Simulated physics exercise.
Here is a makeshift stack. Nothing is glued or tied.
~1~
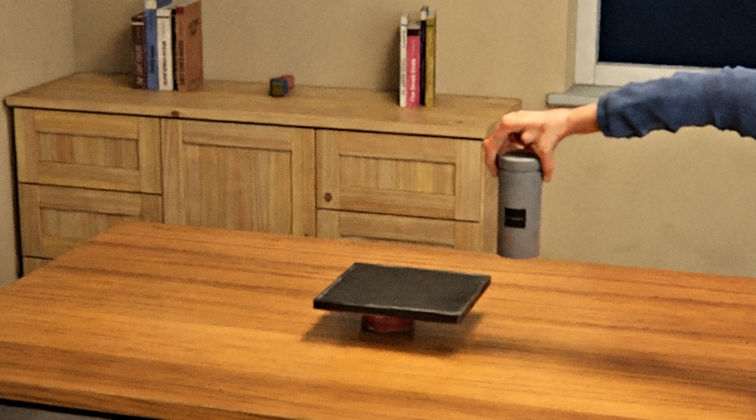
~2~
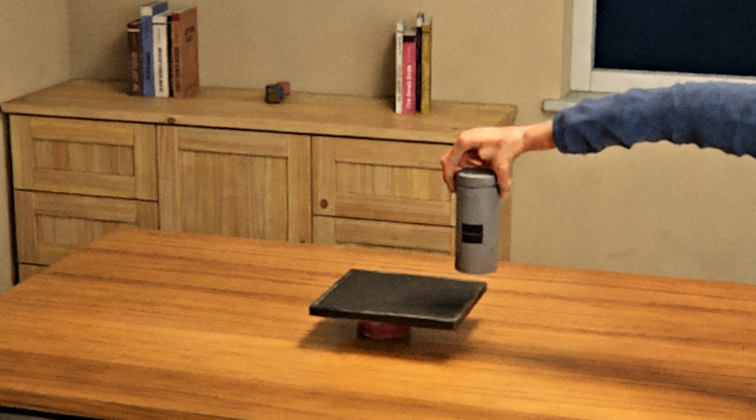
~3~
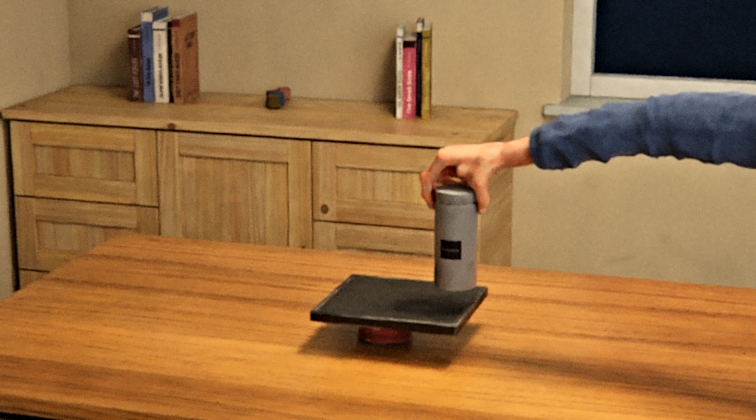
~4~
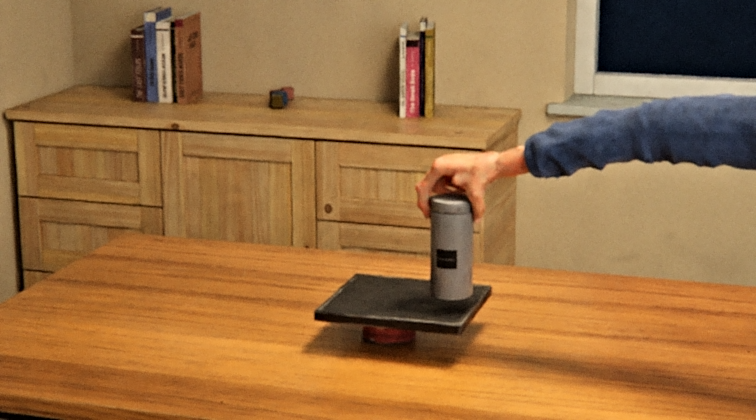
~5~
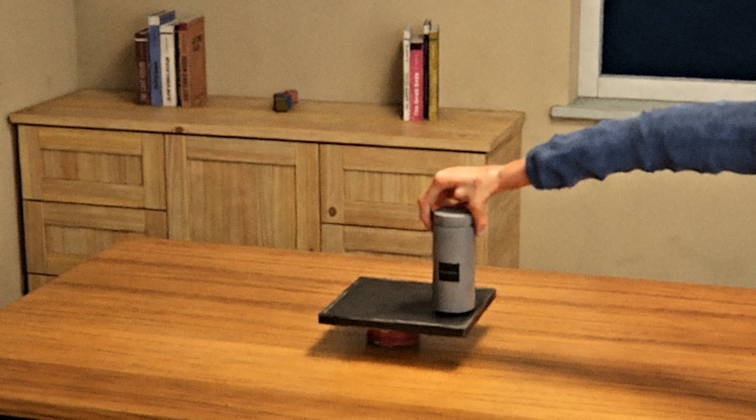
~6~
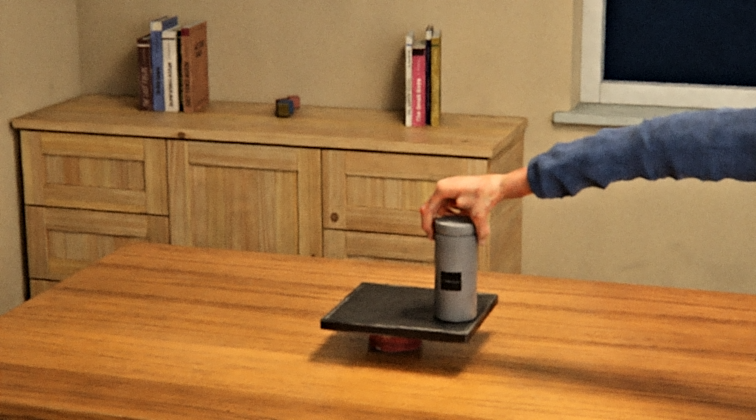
A hand in a blue sleeve reaches in from the right, holding a grey jar by its top above a wooden table seen from slightly above. A flat black square lid rests on a small red object near the centre, with a wooden cabinet, books and a window behind. The hand carries the jar left and lowers it onto the lid's right side, keeping hold as the view shifts slightly.
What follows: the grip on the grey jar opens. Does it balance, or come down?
In the end the stack gives way.
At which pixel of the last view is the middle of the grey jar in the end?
Near (580, 354).
Then, 0.30 s past the last view, grey jar now fallen; black lid rocked 30° from its first pose.
Then, 0.40 s past the last view, black lid rocked 23° from its first pose.
Then, 0.70 s past the last view, black lid rocked 17° from its first pose.
Finally, fallen, grey jar; moved from the start, black lid; red tub still in place. Final places as the last picture's camera would see them, grey jar near (580, 353). The stack loses its balance.
